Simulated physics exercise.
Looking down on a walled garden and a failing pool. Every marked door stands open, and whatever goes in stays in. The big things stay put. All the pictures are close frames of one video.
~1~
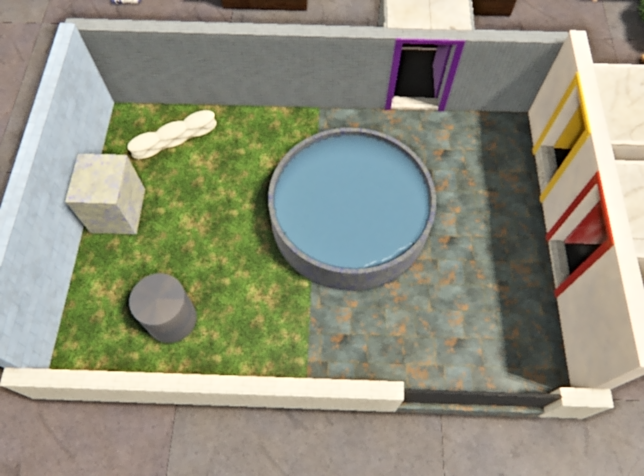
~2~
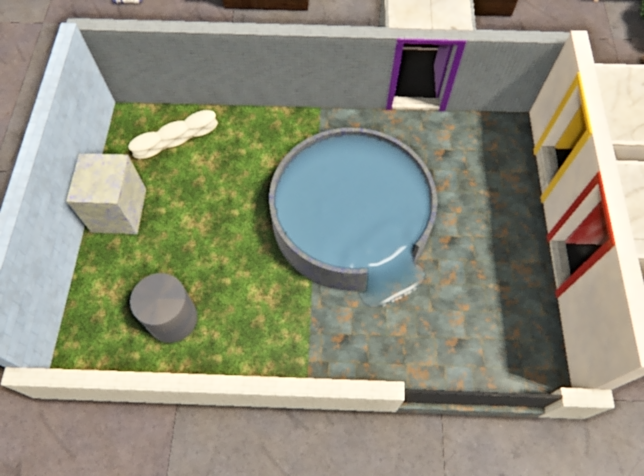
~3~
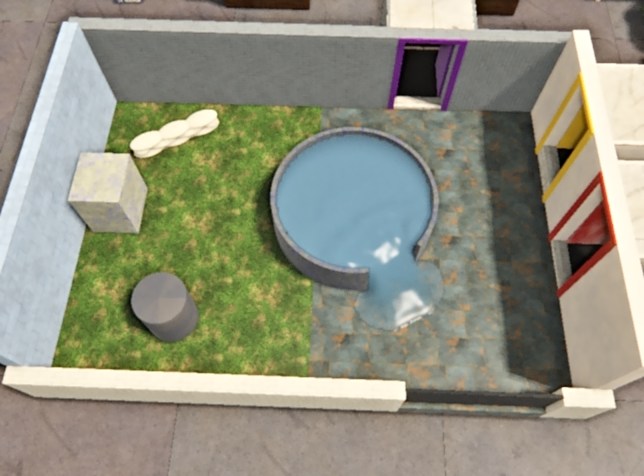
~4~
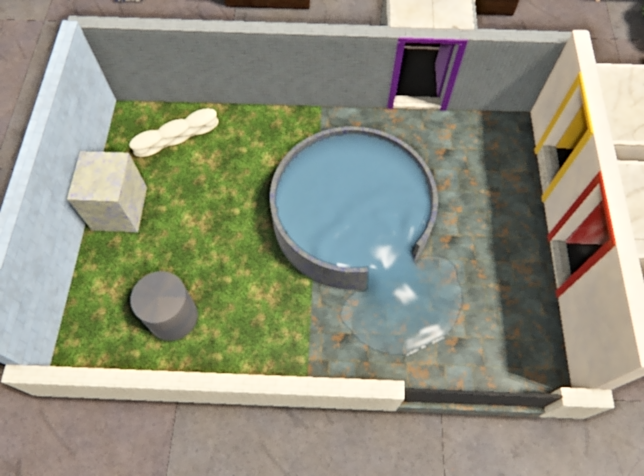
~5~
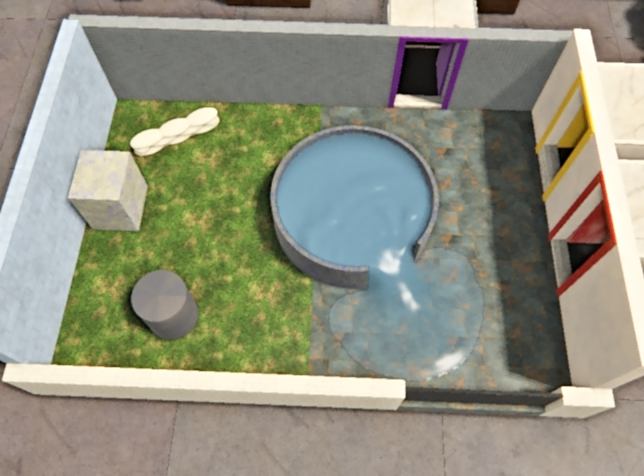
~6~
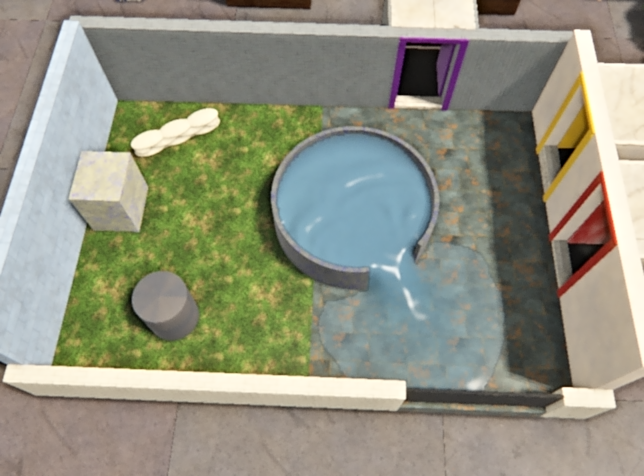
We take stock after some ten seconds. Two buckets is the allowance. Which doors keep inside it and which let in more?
As I see it, purple door: Above two buckets; red door: Above two buckets; yellow door: Up to two buckets.
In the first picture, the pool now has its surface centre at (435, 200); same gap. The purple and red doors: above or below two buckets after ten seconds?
From what I see, the purple door remains below the mark and the red door tops the mark too.
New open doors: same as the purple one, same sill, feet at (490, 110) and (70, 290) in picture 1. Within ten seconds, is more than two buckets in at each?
The first door runs past the limit, while the second remains below the limit.
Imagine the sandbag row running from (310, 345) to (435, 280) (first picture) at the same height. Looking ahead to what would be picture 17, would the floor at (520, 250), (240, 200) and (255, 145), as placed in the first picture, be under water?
In the order asked: Swamped, untouched, untouched.
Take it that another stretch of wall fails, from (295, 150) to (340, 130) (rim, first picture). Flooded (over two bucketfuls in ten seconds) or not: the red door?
From what I can tell, red door sits short of it.
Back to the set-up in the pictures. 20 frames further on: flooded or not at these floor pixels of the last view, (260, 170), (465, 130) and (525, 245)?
First spot not wet, second not wet, third soaked.
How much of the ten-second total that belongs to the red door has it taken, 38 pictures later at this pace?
My guess is about 65 %.
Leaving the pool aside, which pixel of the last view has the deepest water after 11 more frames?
It will be deepest around (567, 397).
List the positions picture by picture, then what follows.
Still water in the round tank at (352, 198), in the first picture.
Water pours out at (391, 272) and has run to (421, 272), in the second picture.
Water pours out at (391, 273) and has run to (387, 326), in the third picture.
Water pours out at (391, 273) and has run to (439, 335), in the fourth picture.
Water pours out at (391, 272) and has run to (445, 368), in the fifth picture.
Water pours out at (392, 272) and has run to a hidden place, in the sixth picture.
A moment on, water covers 20 % of the floor; the purple door not reached, the red door not reached, the yellow door not reached.
Next, water covers 25 % of the floor; the purple door not reached, the red door wet at the sill, nothing in, the yellow door not reached.
Then, water covers 45 % of the floor; the purple door not reached, the red door under two buckets in, the yellow door wet at the sill, nothing in.
Later, water covers 75 % of the floor; the purple door under two buckets in, the red door over two buckets in, the yellow door wet at the sill, nothing in.
In the end, water covers 95 % of the floor; the purple door over two buckets in, the red door over two buckets in, the yellow door wet at the sill, nothing in.
